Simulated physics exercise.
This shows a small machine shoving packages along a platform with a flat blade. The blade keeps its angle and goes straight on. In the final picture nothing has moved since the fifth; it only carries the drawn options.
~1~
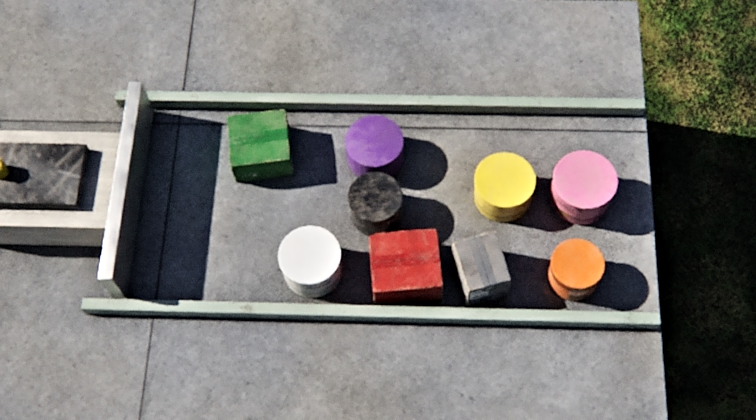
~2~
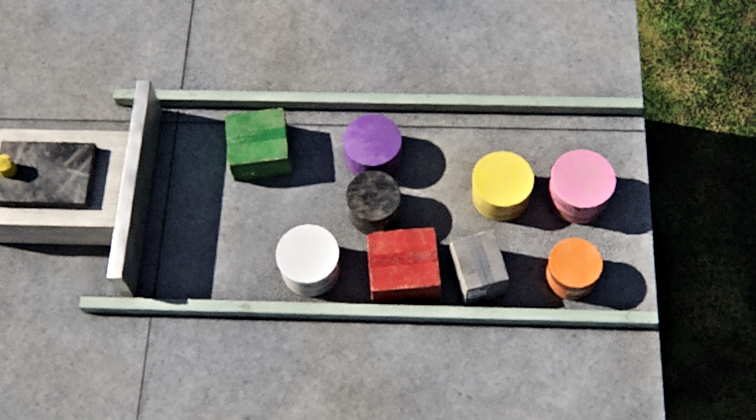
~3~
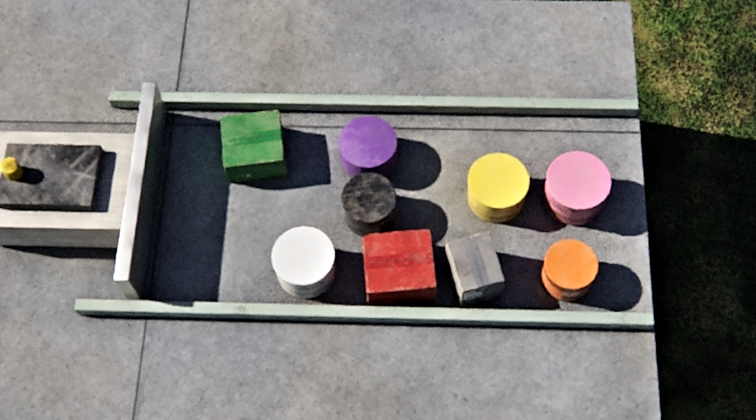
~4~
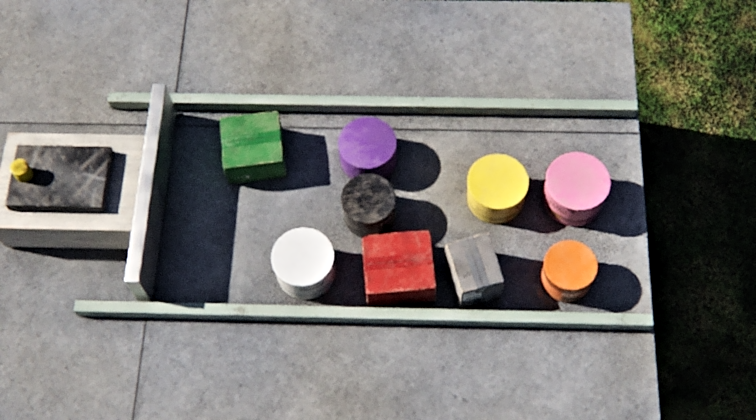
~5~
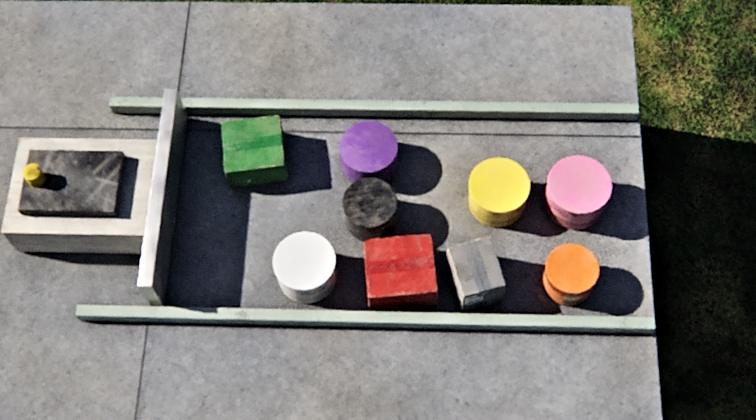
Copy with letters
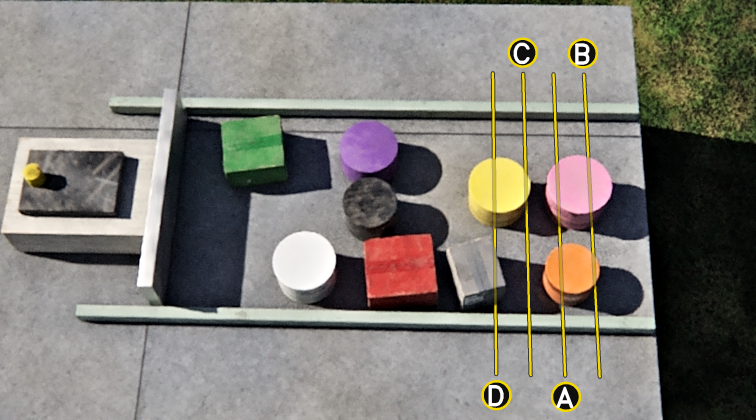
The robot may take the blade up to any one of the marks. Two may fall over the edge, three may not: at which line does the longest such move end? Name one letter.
The farthest such stop is D.
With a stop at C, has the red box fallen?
No.
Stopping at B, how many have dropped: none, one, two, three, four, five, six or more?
In all, six or more.
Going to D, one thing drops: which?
The orange pail goes over.
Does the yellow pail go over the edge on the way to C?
No.
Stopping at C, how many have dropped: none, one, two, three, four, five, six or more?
By then, three.
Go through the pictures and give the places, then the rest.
Grey parcel (481, 269); red box (405, 267); robot (42, 175), in the first picture.
Robot (51, 173); pink pail (581, 188), in the second picture.
Robot (57, 176); orange pail (569, 271), in the third picture.
Robot (67, 177); yellow pail (497, 190), in the fourth picture.
Robot (80, 182); grey parcel (476, 274); red box (400, 272); black pail (370, 210), in the fifth picture.
On the copy, A at (559, 215); B at (591, 216); C at (527, 215); D at (495, 214).
On D. First, robot (199, 184); white pail (316, 269); purple canister (382, 154).
Then, robot (320, 186); orange pail (609, 279); grey parcel (559, 284).
Finally, robot (410, 187); orange pail over the edge; grey parcel (652, 288); one fallen.
By contrast, A drops five; B drops six; C drops three.
